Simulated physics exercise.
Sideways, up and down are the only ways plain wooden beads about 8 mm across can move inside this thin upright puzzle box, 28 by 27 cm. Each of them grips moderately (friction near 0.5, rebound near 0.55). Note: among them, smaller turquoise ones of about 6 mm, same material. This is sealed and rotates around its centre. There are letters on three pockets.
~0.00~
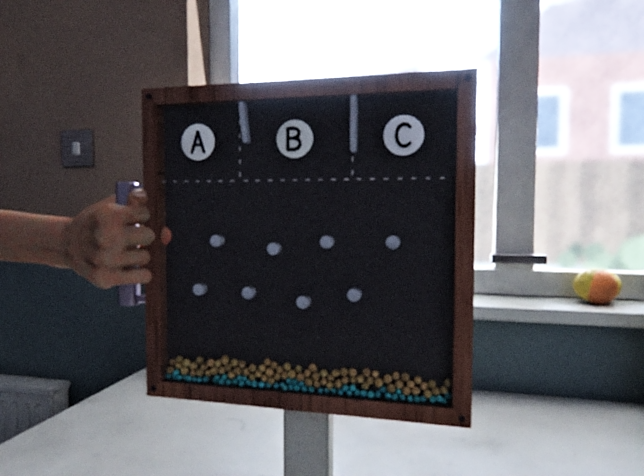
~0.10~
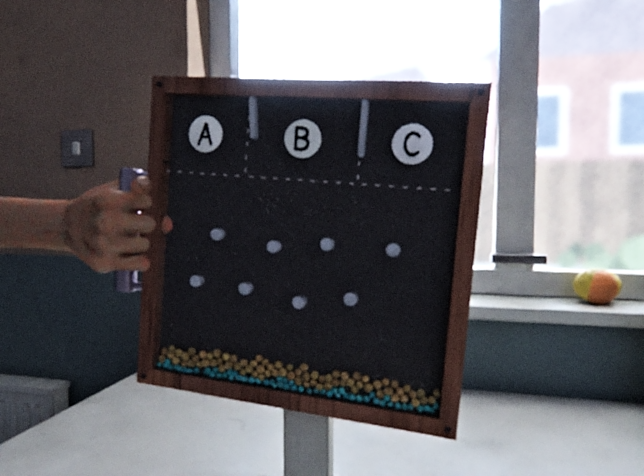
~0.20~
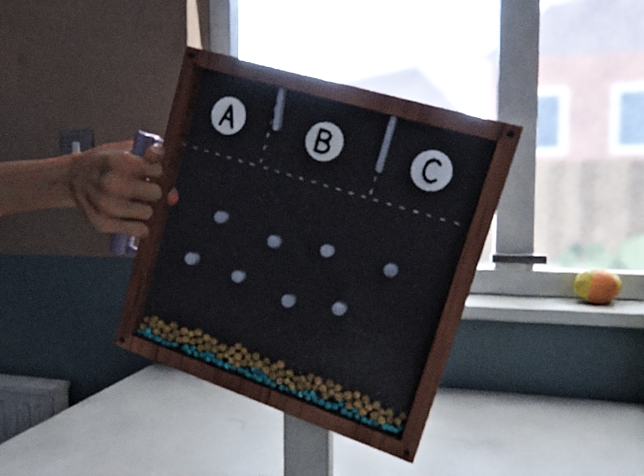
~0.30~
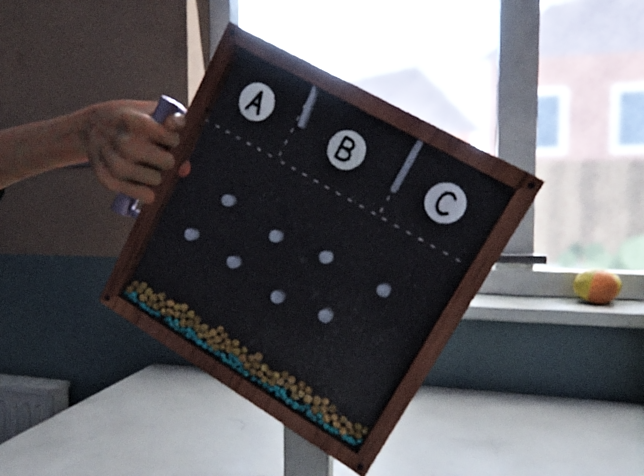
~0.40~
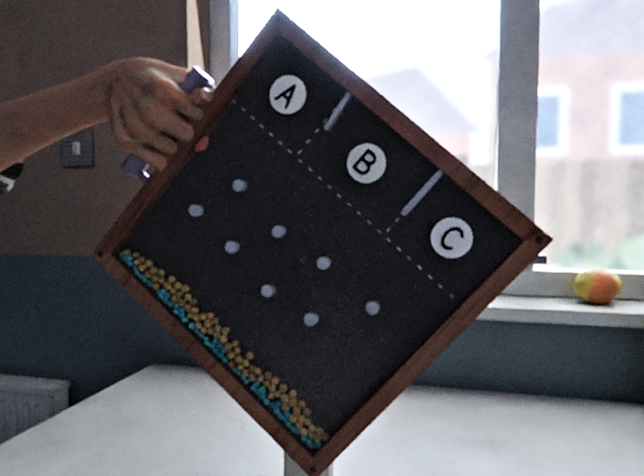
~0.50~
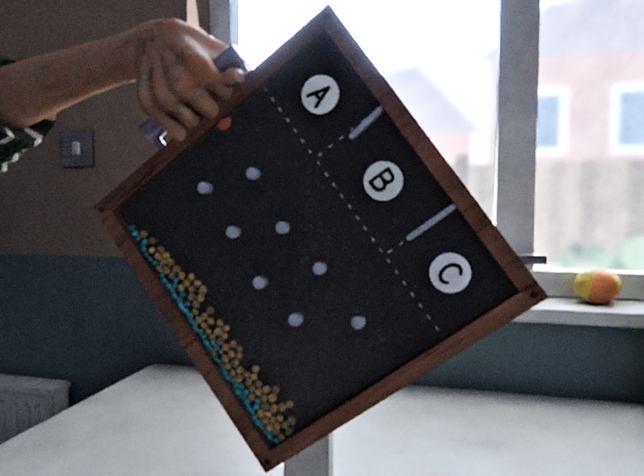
The video shows a hand gripping the left side of a thin wooden-framed box marked A, B and C, turning it clockwise past halfway to upright on its side, while tan and turquoise beads shift along its lower edge.
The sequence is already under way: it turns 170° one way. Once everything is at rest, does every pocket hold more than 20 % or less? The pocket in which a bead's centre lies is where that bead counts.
A: Less than 20 %; B: Less than 20 %; C: More than 20 %.
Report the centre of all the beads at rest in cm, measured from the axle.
Left: About 8 cm; below: About 11 cm.
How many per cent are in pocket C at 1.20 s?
Roughly 35 per cent.
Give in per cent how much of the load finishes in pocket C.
Something like 90 per cent finishes there.
After 0.85 s, it stands 98° clockwise; the beads' middle is 10 cm left of and 9 cm below the centre; nothing in the marked areas.
After 1.20 s, it stands 141° clockwise; the beads' middle is 8 cm left of and 9 cm below the centre; C 35 %.
After 1.50 s, it stands 170° clockwise; the beads' middle is 8 cm left of and 11 cm below the centre; C 90 %.
At rest by 2.0 s, it stands 170° clockwise; A 0 %, B 0 %, C 90 %, elsewhere 10 %.
